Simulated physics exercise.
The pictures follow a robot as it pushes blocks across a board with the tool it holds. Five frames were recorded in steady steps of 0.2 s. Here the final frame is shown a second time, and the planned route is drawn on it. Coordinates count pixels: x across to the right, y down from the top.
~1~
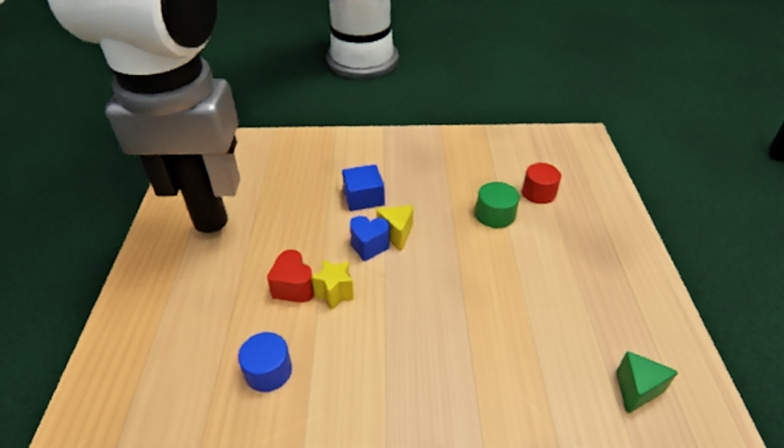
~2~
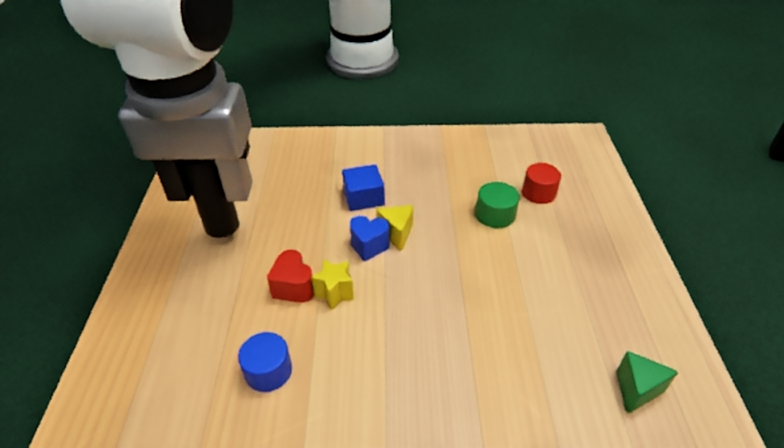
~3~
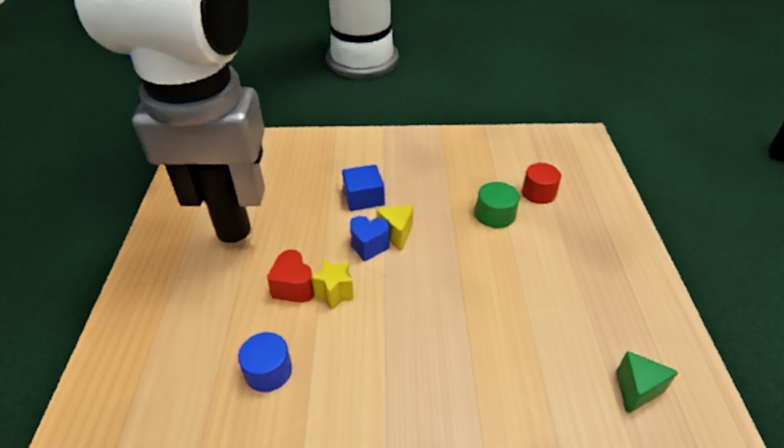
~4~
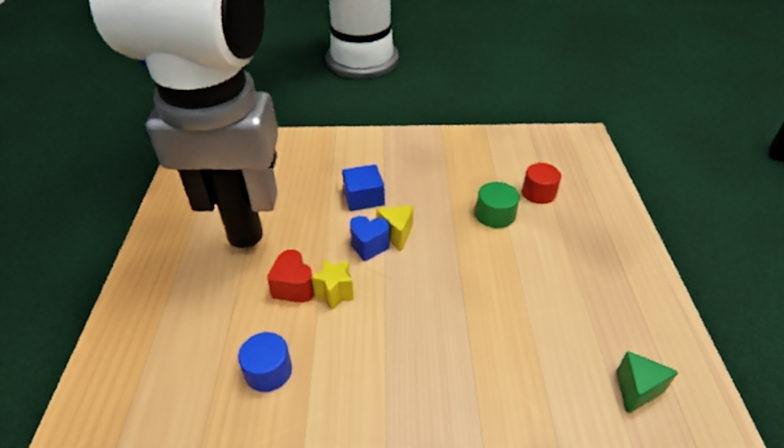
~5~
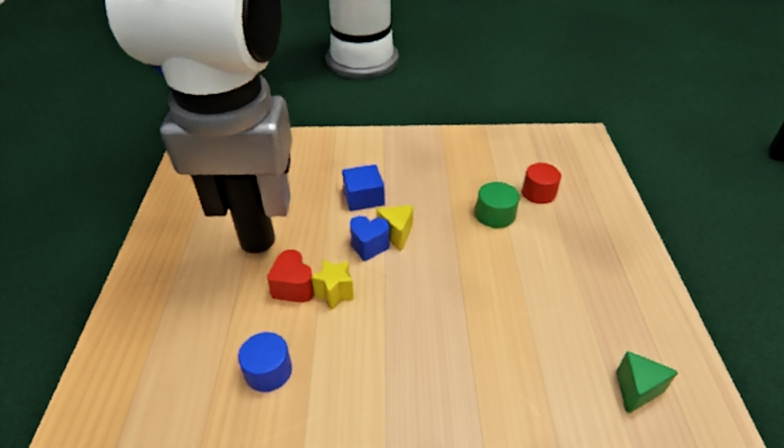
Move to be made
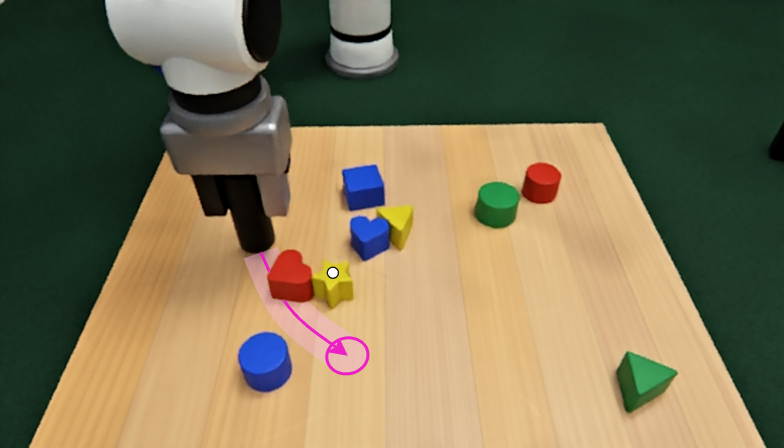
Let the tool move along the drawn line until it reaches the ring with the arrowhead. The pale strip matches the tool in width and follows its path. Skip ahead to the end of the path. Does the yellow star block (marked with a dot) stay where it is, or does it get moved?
If the tool follows that path, the yellow star block ends up shifted.
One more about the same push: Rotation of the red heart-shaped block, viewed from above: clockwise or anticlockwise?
Direction: Anticlockwise.
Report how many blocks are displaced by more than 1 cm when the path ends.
Total: Two.
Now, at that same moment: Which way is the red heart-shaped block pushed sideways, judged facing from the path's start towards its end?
Leftward.
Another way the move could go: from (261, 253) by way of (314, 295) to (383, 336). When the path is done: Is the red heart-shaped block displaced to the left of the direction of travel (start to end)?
The answer is no.
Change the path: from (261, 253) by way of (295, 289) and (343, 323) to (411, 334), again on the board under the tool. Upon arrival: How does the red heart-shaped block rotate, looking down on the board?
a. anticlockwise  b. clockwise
My pick is b.
The drawn path runs from (261, 253) by way of (289, 307) to (347, 355); the dot is on the yellow star block.
What follows on the original path. One third of the way, tool (275, 278); red heart-shaped block (304, 284); yellow star block (339, 277), turned 45° anticlockwise.
Two thirds of the way, tool (303, 313); red heart-shaped block (343, 312), turned 30° anticlockwise; yellow star block (360, 282), turned 115° anticlockwise.
At the end, tool (346, 344); blue circle not moved; red heart-shaped block (385, 325), turned 40° anticlockwise; yellow star block (360, 282), turned 120° anticlockwise.
